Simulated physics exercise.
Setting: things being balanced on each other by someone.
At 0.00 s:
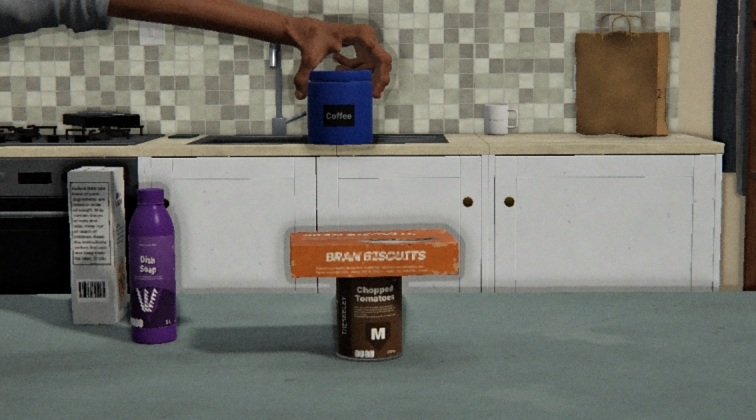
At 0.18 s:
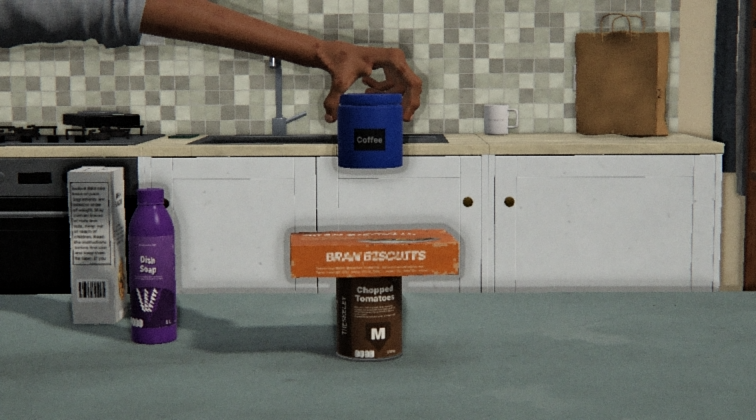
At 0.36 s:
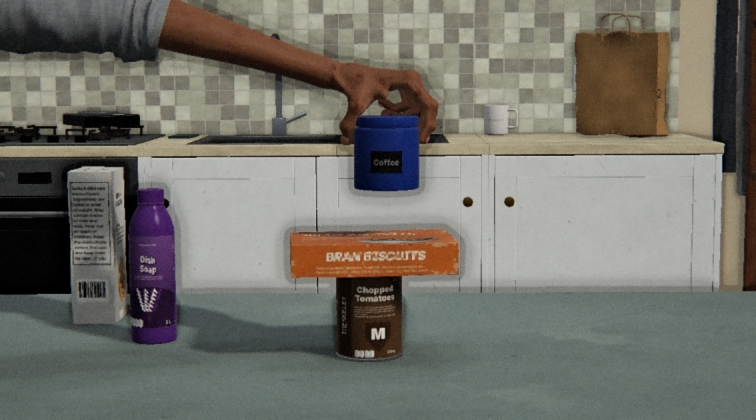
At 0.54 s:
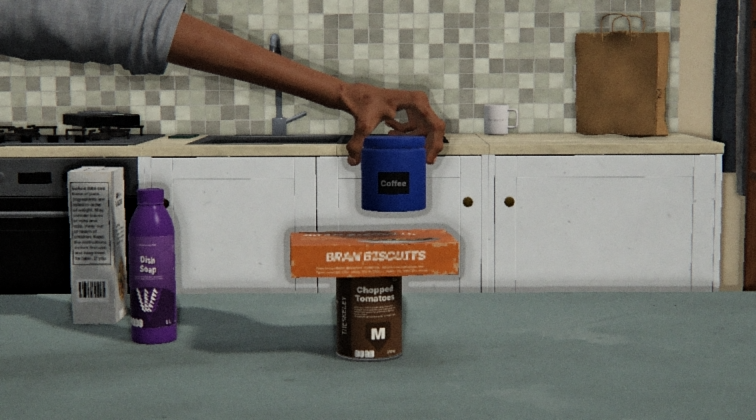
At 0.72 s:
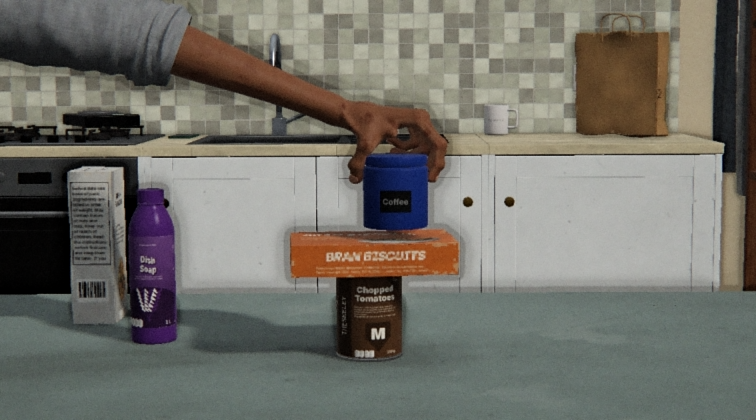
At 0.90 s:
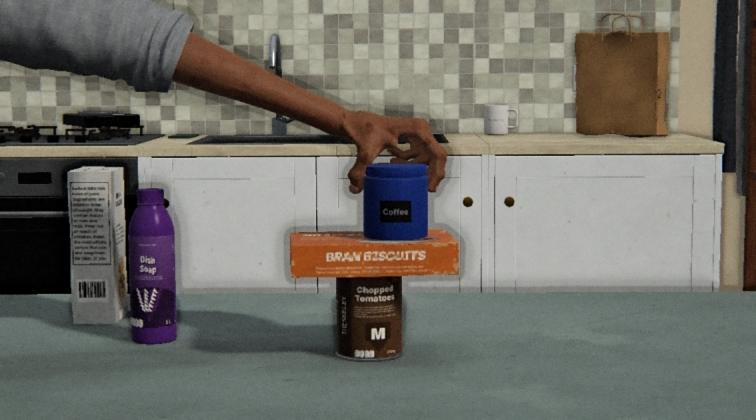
To begin with, a hand holds a blue coffee jar above an orange bran biscuits box balanced on a brown tin, with a purple bottle and a carton to the left. The hand lowers the jar, shifting it slightly right, then sets it on the box, fingers still gripping it.
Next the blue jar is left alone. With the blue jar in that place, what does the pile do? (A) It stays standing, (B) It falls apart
The answer is A.
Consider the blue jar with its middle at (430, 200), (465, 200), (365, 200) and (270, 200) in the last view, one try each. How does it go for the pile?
Well, on the first go it tumbles down, on the second it tumbles down, on the third it stays steady, and on the fourth it tumbles down.
After 1.40 s, no change.
After 2.10 s, blue jar resting near (396, 201).
In the end (4.0 s), all 5 unmoved. At the end, from the last picture's camera, blue jar near (396, 201). The pile stays up.
